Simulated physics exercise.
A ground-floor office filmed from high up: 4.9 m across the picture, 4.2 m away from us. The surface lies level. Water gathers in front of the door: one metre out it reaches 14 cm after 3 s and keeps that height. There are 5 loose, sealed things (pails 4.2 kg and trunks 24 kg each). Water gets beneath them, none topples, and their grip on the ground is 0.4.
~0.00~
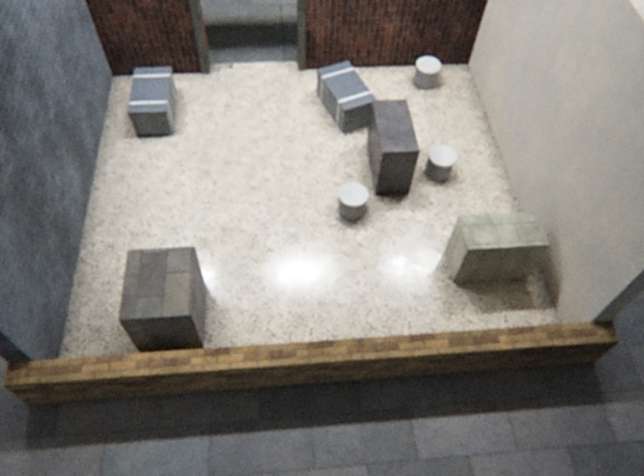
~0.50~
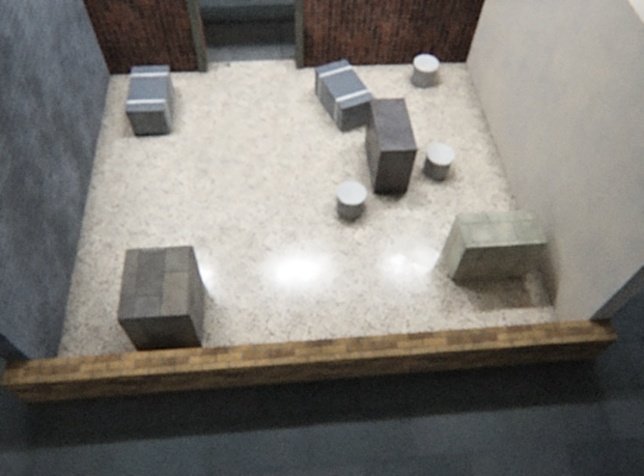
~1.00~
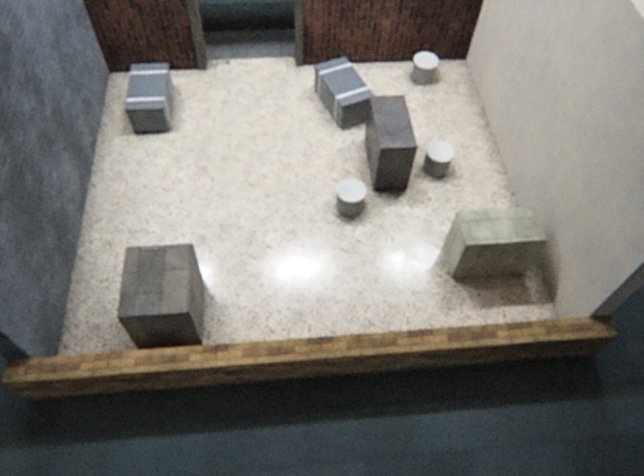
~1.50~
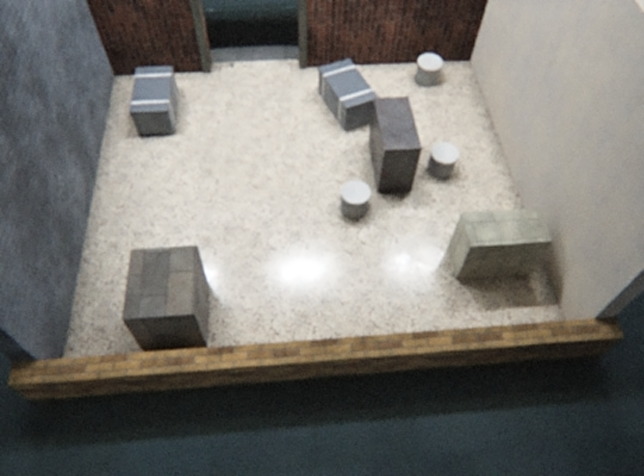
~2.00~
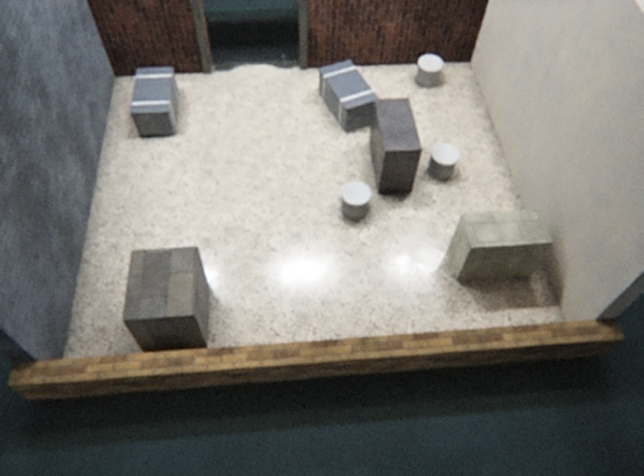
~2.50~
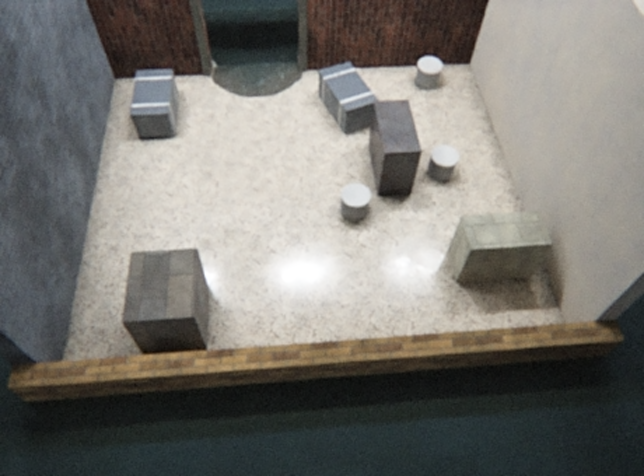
Dark water crept up to the doorway at the back of the room and began spreading onto the pale speckled floor, while the scattered boxes and small round pails all stayed where they were.
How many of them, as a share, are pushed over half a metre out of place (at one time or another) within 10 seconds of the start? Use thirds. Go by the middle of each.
It is under a third.
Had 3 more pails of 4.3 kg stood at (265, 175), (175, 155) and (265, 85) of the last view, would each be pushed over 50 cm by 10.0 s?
In that order: Past it, under, over.
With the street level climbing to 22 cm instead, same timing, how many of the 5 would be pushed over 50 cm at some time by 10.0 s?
Then 1.
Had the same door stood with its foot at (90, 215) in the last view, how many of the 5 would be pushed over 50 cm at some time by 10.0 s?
Then 1.
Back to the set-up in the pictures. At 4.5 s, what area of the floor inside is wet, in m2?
Roughly 6.0 m2.
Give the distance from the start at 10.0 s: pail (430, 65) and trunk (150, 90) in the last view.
In that order: 0 cm, 0 cm.
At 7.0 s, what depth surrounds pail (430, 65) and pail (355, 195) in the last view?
Roughly 0 and 2 cm.
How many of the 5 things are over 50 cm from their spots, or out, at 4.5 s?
By then 0.
After 3.5 s 0 of 5 are over 50 cm from their spots; 0 afloat.
After 4.5 s 0 of 5 are over 50 cm from their spots; 0 afloat.
After 7.0 s 0 of 5 are over 50 cm from their spots; 0 afloat.
After 10.0 s 1 of 5 are over 50 cm from their spots, and 1 have been at some point; 0 afloat.
